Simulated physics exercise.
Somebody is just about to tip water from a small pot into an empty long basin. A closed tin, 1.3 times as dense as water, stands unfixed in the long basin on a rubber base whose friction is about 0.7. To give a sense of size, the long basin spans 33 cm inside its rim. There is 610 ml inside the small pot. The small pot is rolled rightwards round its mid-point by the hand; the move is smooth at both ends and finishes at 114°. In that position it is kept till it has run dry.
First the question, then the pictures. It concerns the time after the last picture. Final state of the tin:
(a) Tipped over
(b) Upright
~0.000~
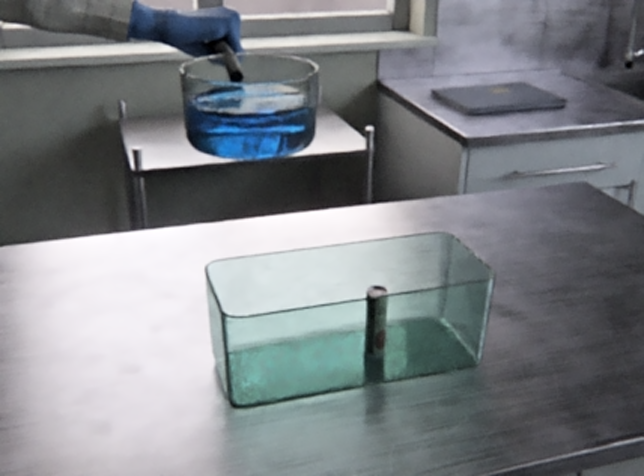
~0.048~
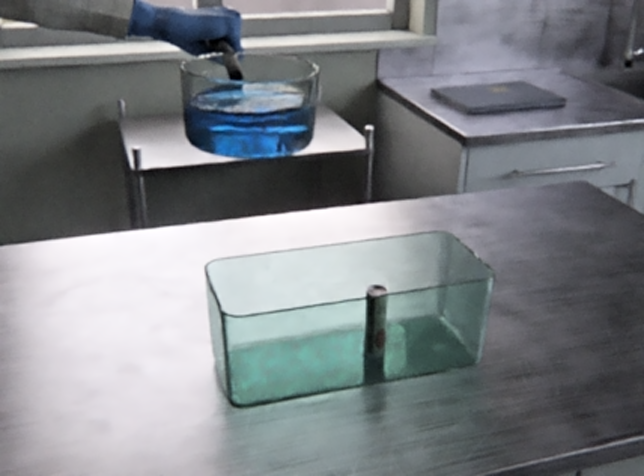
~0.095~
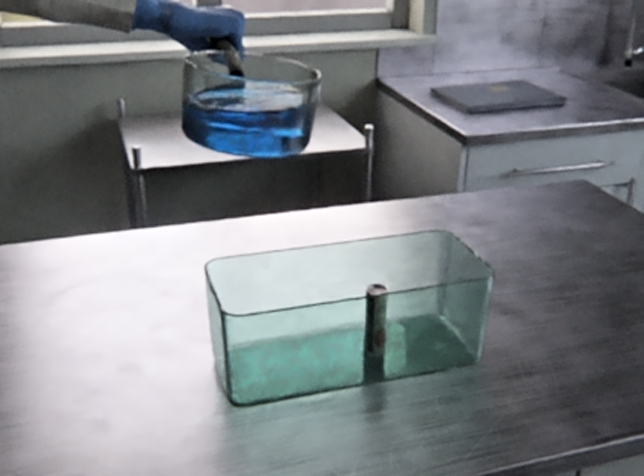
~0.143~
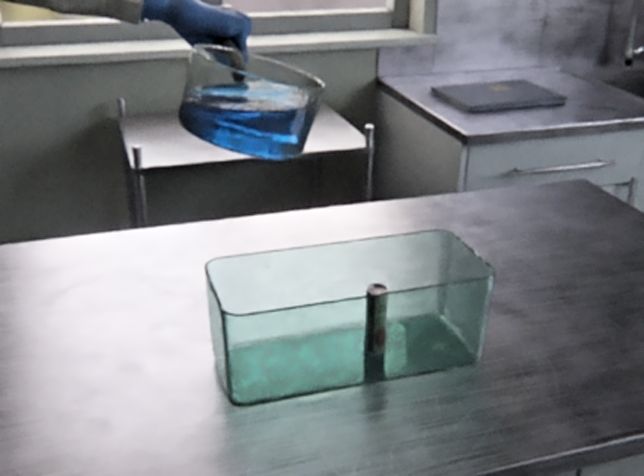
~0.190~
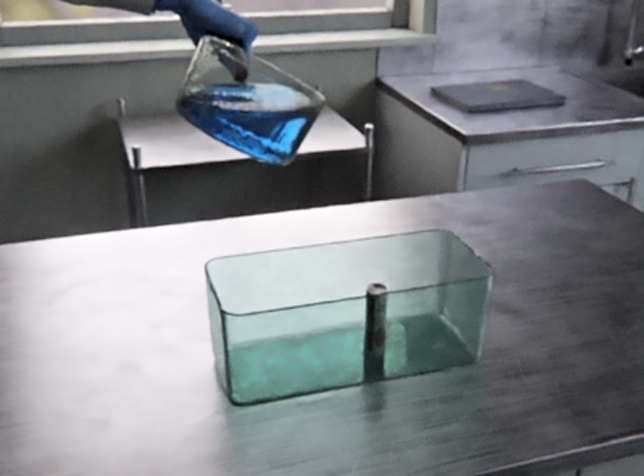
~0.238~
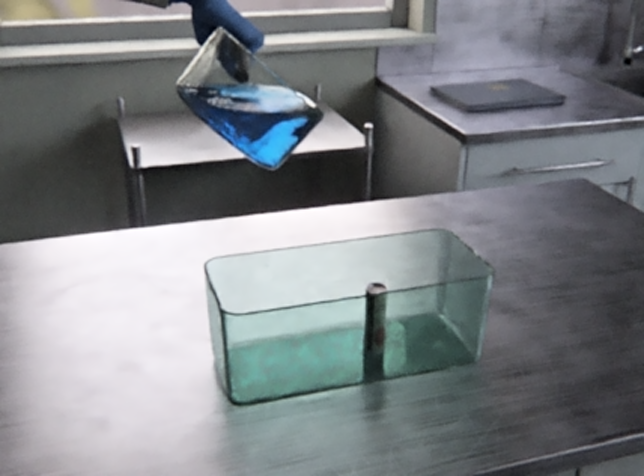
Option a: Tipped over.
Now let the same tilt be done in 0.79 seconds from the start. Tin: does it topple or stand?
Then it tips over.
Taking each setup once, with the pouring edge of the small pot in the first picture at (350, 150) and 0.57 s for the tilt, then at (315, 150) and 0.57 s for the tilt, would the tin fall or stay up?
Run one: It tumbles. Run two: It tumbles.
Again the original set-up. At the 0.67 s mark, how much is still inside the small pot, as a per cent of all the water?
I'd estimate some 4 per cent.
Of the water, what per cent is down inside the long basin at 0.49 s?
14 %, roughly.
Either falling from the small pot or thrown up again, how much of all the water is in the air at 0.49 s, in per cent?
Some 64 per cent, I reckon.
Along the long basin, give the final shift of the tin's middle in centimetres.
The tin's middle ends up about 8.0 cm along the basin.
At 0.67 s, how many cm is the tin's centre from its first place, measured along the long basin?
Centre to centre, close to 2 cm.
Then, 0.49 s in, the tilt is 108° and 21 per cent is still to pour; the tin stands where it began.
Then, 0.67 s in, the tilt is 114° and 4 per cent is still to pour; the tin stands 2 cm from where it began.
Then, 0.86 s in, the tilt is 114° and 0 per cent is still to pour; the tin leans 29°.
Then, 1.07 s in, the tilt is 114° and 0 per cent is still to pour; the tin lies on its side.
Finally, the tin lies on its side.
